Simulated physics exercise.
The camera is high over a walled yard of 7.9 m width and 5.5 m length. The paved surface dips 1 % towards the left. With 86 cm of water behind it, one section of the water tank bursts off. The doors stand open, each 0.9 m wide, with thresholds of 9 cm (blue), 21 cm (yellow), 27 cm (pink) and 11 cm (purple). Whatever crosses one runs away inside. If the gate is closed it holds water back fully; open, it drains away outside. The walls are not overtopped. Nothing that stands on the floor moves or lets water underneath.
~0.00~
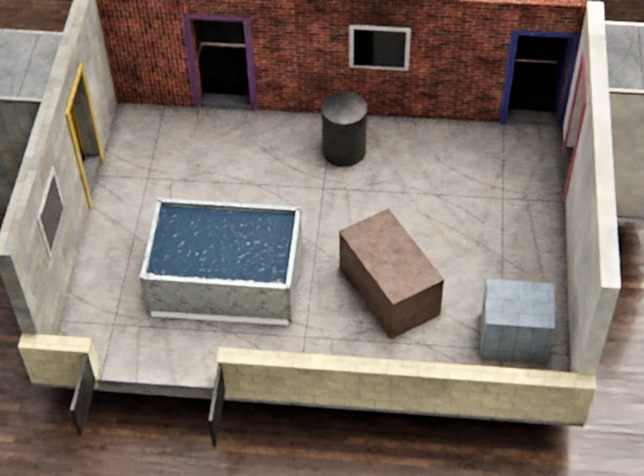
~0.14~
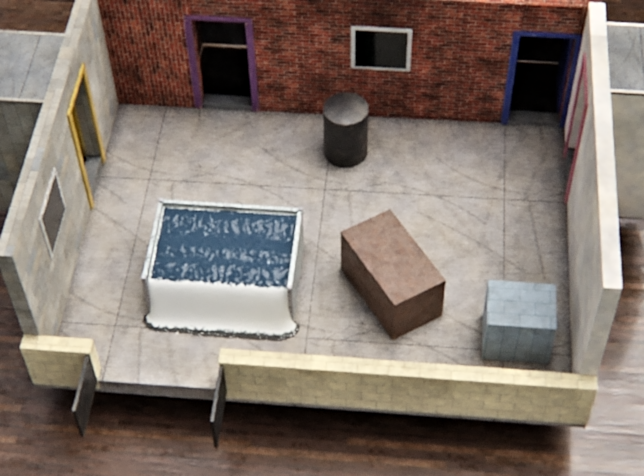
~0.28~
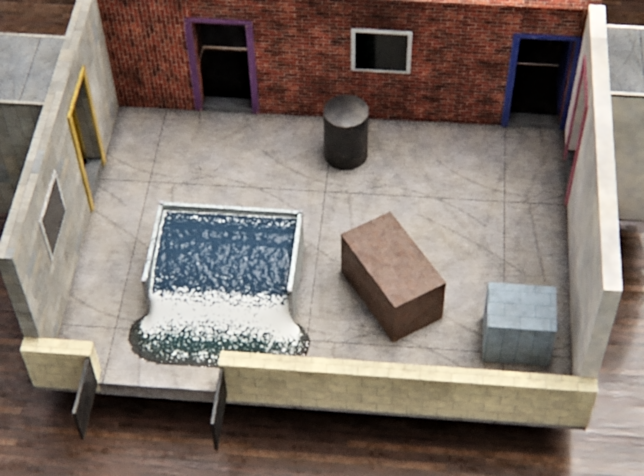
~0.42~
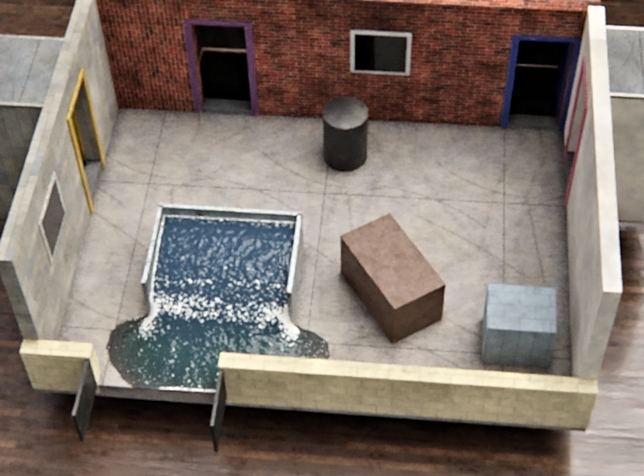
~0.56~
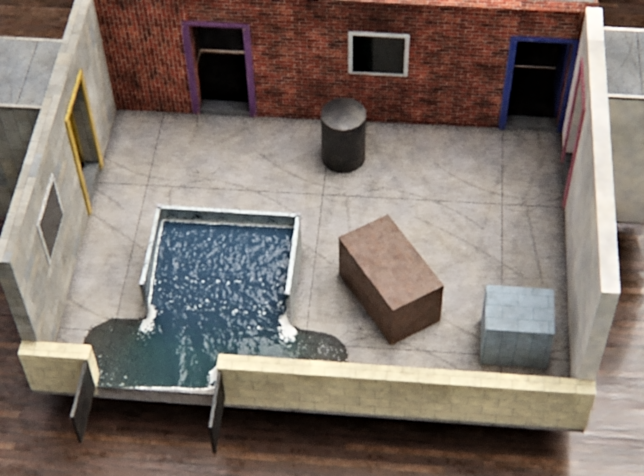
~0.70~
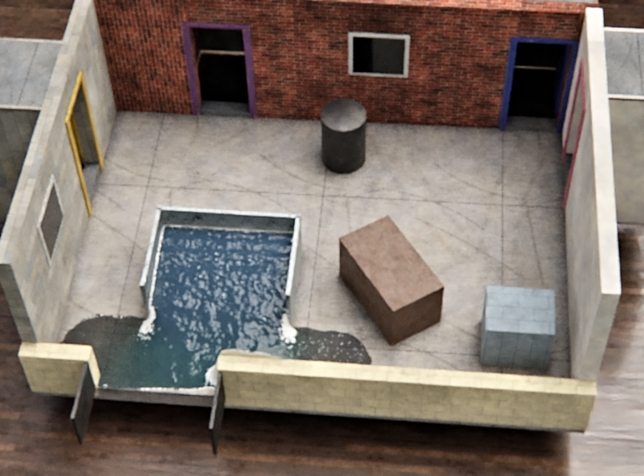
In a walled yard with a brick back wall, the front side of a water tank burst off, and water poured onto the paving, spreading left and right along the low front wall.
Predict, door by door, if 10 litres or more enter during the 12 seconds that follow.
Within that time: At the blue door it keeps below the limit; at the yellow door it does not reach the limit; at the pink door it keeps below the limit; at the purple door it keeps below the limit.
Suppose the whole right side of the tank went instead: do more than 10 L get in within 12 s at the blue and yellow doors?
Against that limit: Blue over, yellow under.
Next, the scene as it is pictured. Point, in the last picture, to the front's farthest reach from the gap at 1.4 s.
Around (501, 400).
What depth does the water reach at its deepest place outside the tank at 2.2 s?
About 27 cm.
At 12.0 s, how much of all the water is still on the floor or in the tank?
Some 40 per cent remains.
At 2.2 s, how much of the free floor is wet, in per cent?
Near 30 per cent is wet.
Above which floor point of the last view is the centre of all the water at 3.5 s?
At about (300, 325).
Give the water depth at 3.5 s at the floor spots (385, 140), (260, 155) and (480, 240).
About 0, 0 and 1 cm.
After 1.4 s water covers 20 % of the floor and is deepest (44 cm) near (248, 383); blue door not reached, yellow door not reached, pink door not reached, purple door not reached.
After 2.2 s water covers 30 % of the floor and is deepest (27 cm) near (477, 357); blue door not reached, yellow door not reached, pink door not reached, purple door not reached.
After 3.5 s water covers 45 % of the floor and is deepest (24 cm) near (562, 404); blue door not reached, yellow door 1 cm at the sill, 0 L in, pink door not reached, purple door not reached.
After 7.0 s water covers 75 % of the floor and is deepest (8 cm) near (419, 334); blue door 5 cm at the sill, 0 L in, yellow door 2 cm at the sill, 0 L in, pink door 1 cm at the sill, 0 L in, purple door not reached.
After 12.0 s water covers 80 % of the floor and is deepest (8 cm) near (94, 199); blue door 1 cm at the sill, 0 L in, yellow door 7 cm at the sill, 0 L in, pink door 1 cm at the sill, 0 L in, purple door 4 cm at the sill, 0 L in.
